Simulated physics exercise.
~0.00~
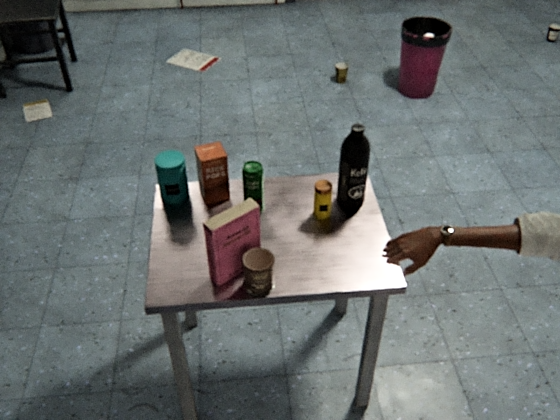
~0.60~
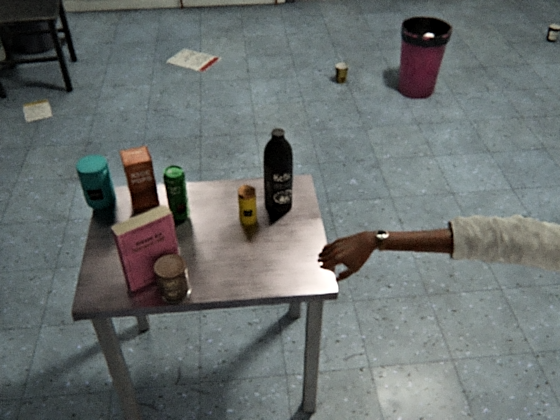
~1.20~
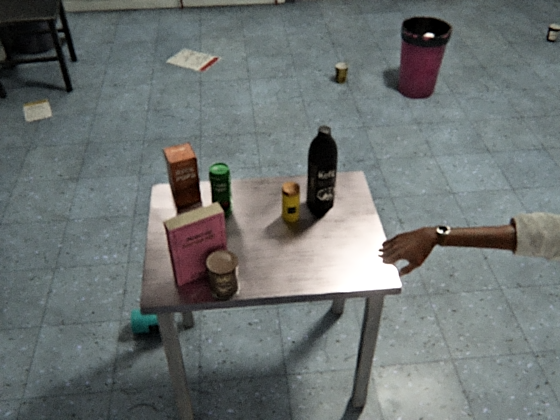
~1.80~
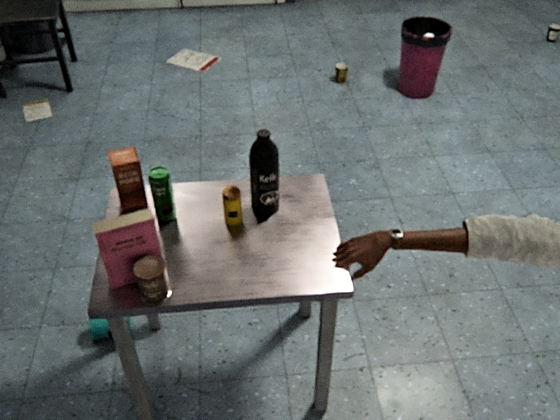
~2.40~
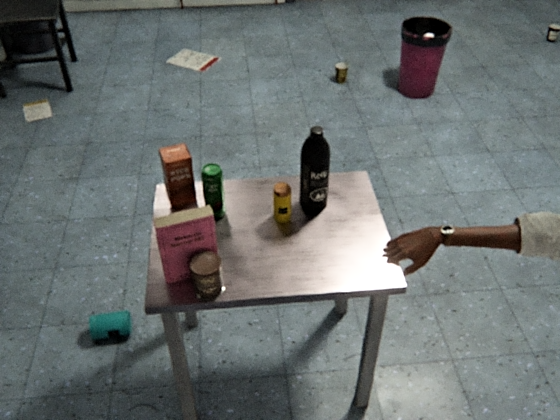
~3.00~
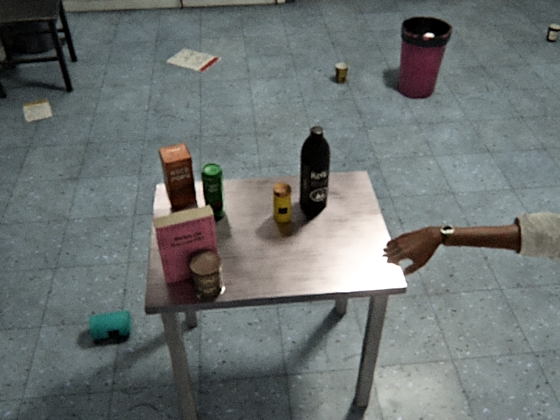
In a room with a tiled floor, a hand at a side table's edge shifts it left and right repeatedly; the turquoise jar falls off and ends on its side on the floor, while the bottle, can, book, tin, shaker and orange carton slide but stay upright on top.
